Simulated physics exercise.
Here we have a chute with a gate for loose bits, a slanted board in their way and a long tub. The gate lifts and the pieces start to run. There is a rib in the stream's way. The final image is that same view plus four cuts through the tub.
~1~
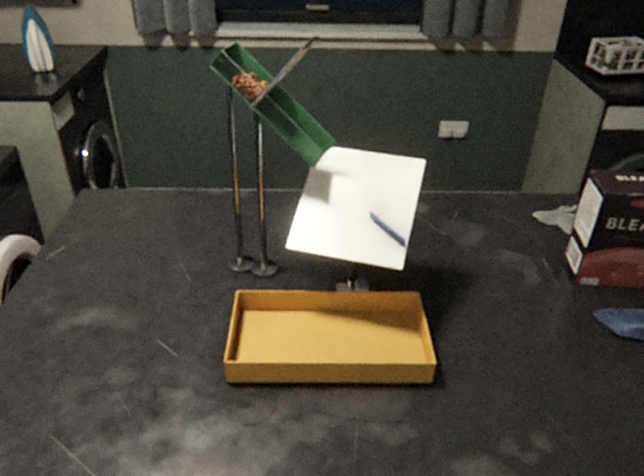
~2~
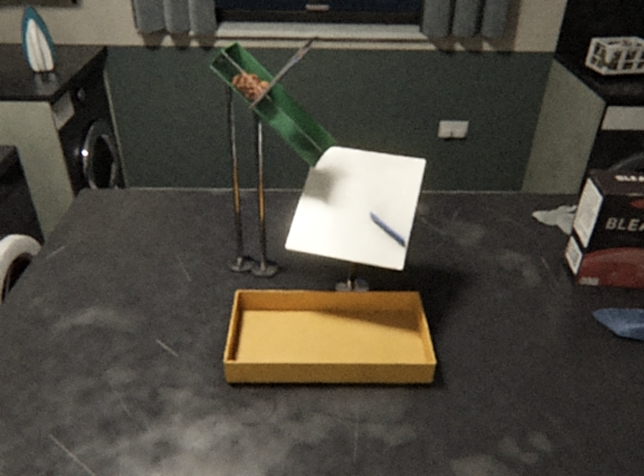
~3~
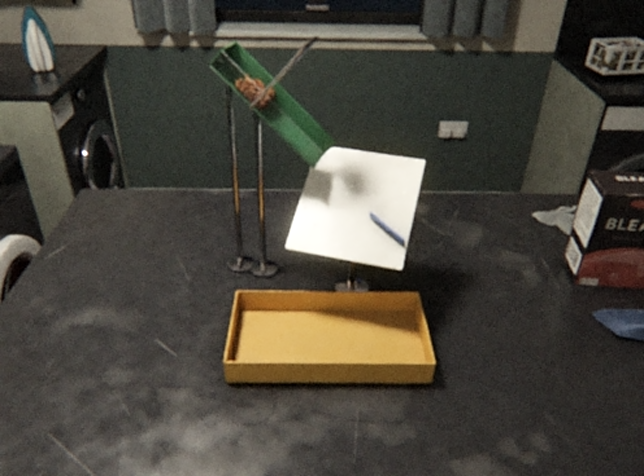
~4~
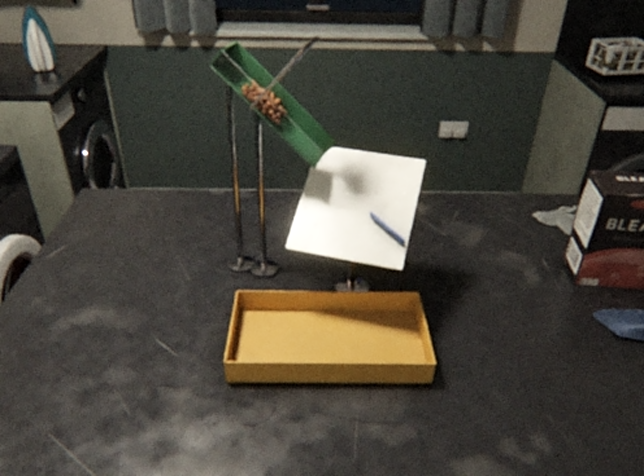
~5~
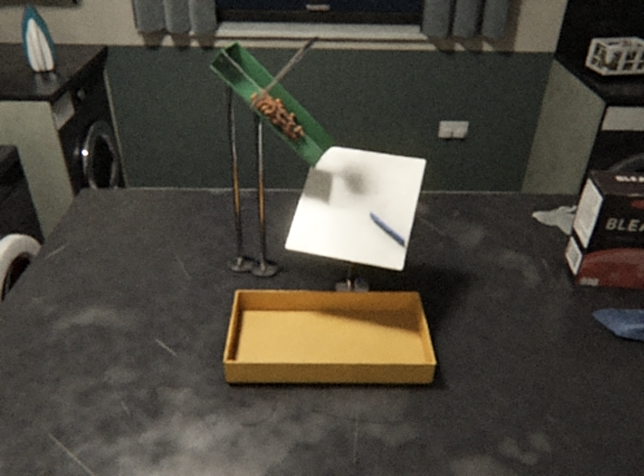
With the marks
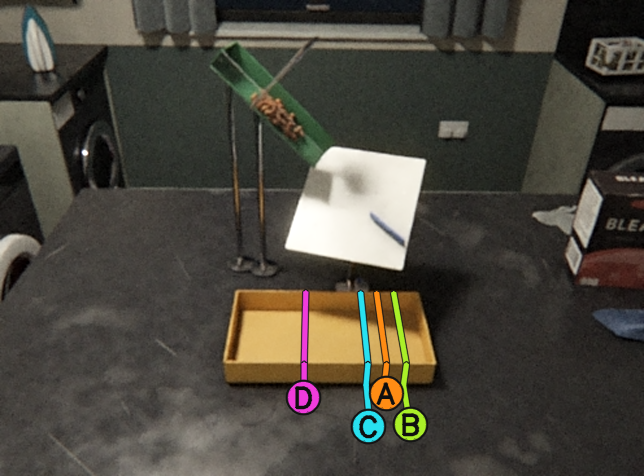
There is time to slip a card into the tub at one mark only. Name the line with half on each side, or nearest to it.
It is C.
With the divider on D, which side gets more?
More lands on the right.
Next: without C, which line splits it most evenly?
A.
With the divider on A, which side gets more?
The left side.
On the marked copy, line A crosses the front rim at (386, 363); line B crosses the front rim at (406, 363); line C crosses the front rim at (367, 363); line D crosses the front rim at (304, 362).
For line A, of what is caught, most on the left of the divider, about a quarter on the right.
For line B, of what is caught, nearly all on the left of the divider, a small part on the right.
For line C, of what is caught, about half on the left of the divider, about half on the right.
For line D, of what is caught, none on the left of the divider, all on the right.
